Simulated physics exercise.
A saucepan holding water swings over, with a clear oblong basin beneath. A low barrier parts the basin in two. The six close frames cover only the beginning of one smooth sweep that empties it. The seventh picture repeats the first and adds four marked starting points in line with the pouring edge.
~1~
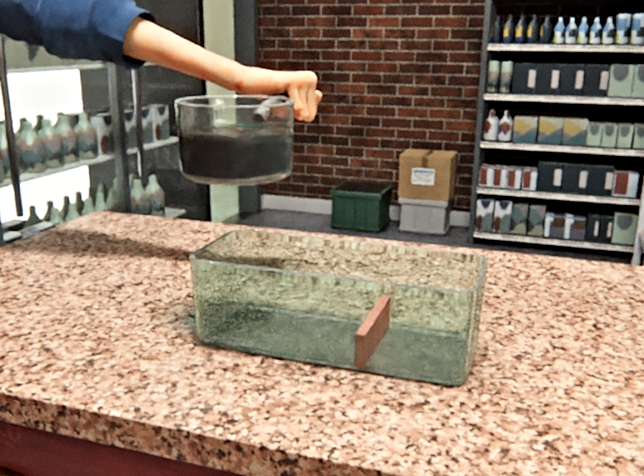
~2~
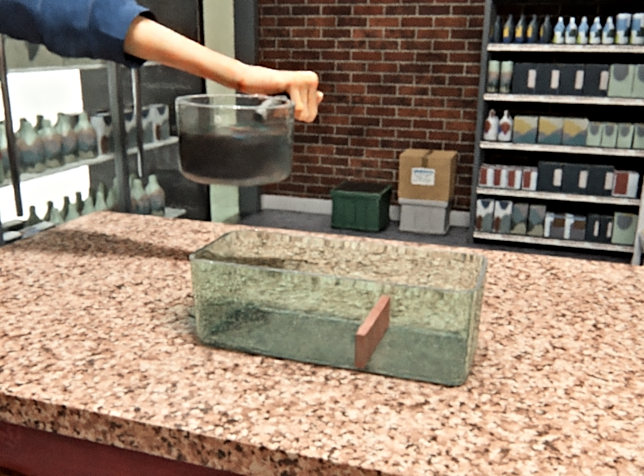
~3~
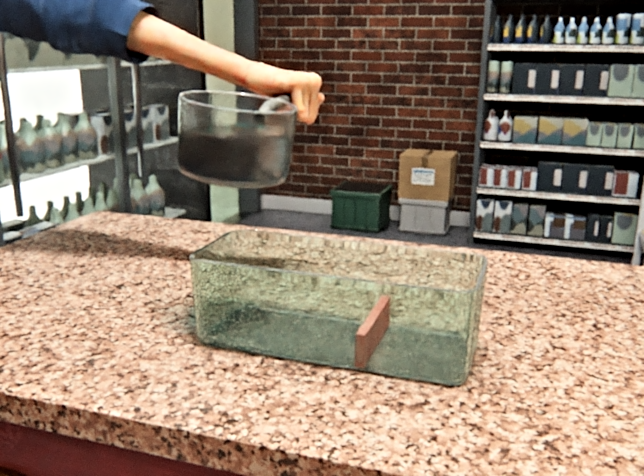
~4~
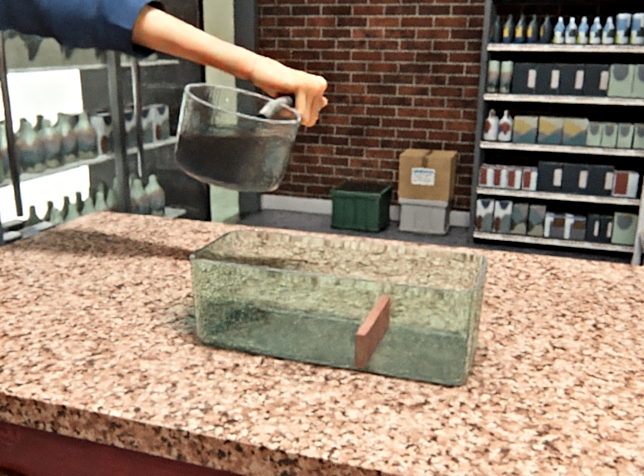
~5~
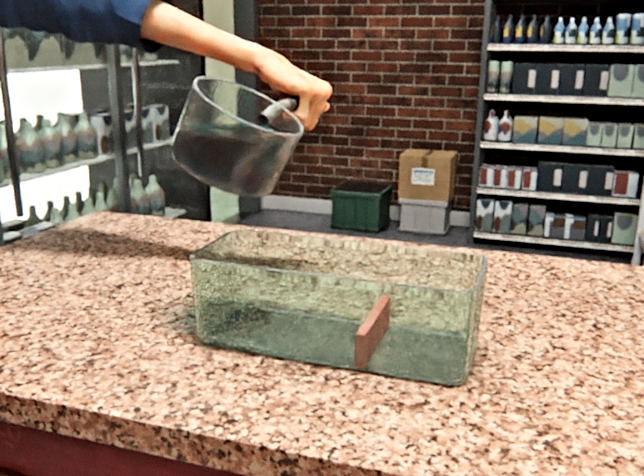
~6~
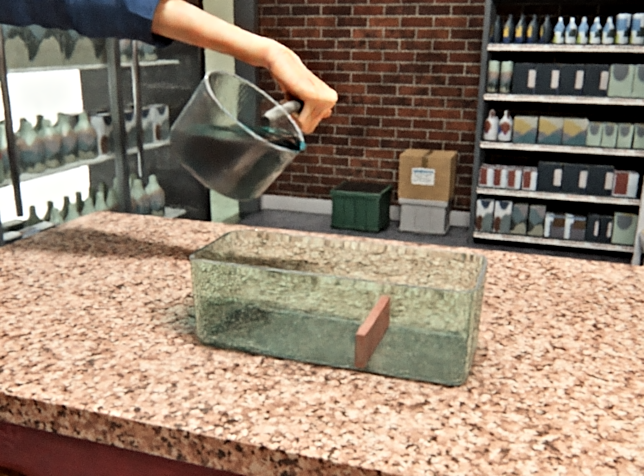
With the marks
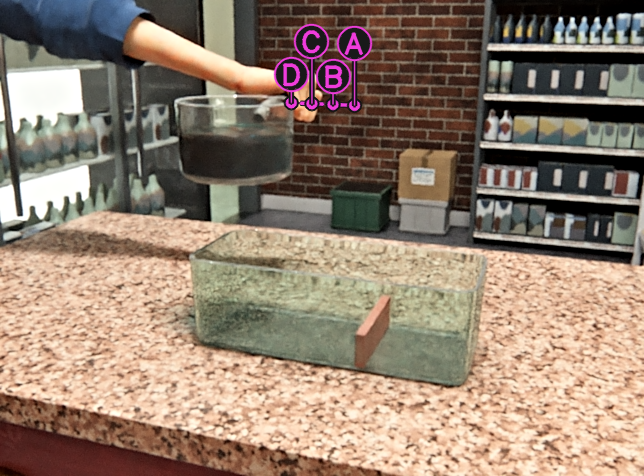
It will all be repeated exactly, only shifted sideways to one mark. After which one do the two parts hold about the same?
Choose B.
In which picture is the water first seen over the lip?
In picture 6.
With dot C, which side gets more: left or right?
The left side.
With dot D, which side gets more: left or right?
The left side.
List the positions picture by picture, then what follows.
Upright, lip at (287, 102); basin from (199, 340) to (468, 383); top of the wall at (375, 313); nothing has left yet, in the first frame.
Upright, lip at (289, 104); nothing has left yet, in the second frame.
Tipped about 7°, lip at (291, 110); nothing has left yet, in the third frame.
Tipped about 16°, lip at (295, 120); nothing has left yet, in the fourth frame.
Tipped about 27°, lip at (298, 133); nothing has left yet, in the fifth frame.
Tipped about 40°, lip at (298, 148); water is over the lip, down to (298, 148), in the sixth frame.
On the marked copy, A at (354, 105); B at (333, 104); C at (311, 103); D at (291, 102).
With A, about 16 % ends left of the wall and 83 % right of it.
With B, about 44 % ends left of the wall and 56 % right of it.
With C, about 75 % ends left of the wall and 24 % right of it.
With D, about 95 % ends left of the wall and 3 % right of it.
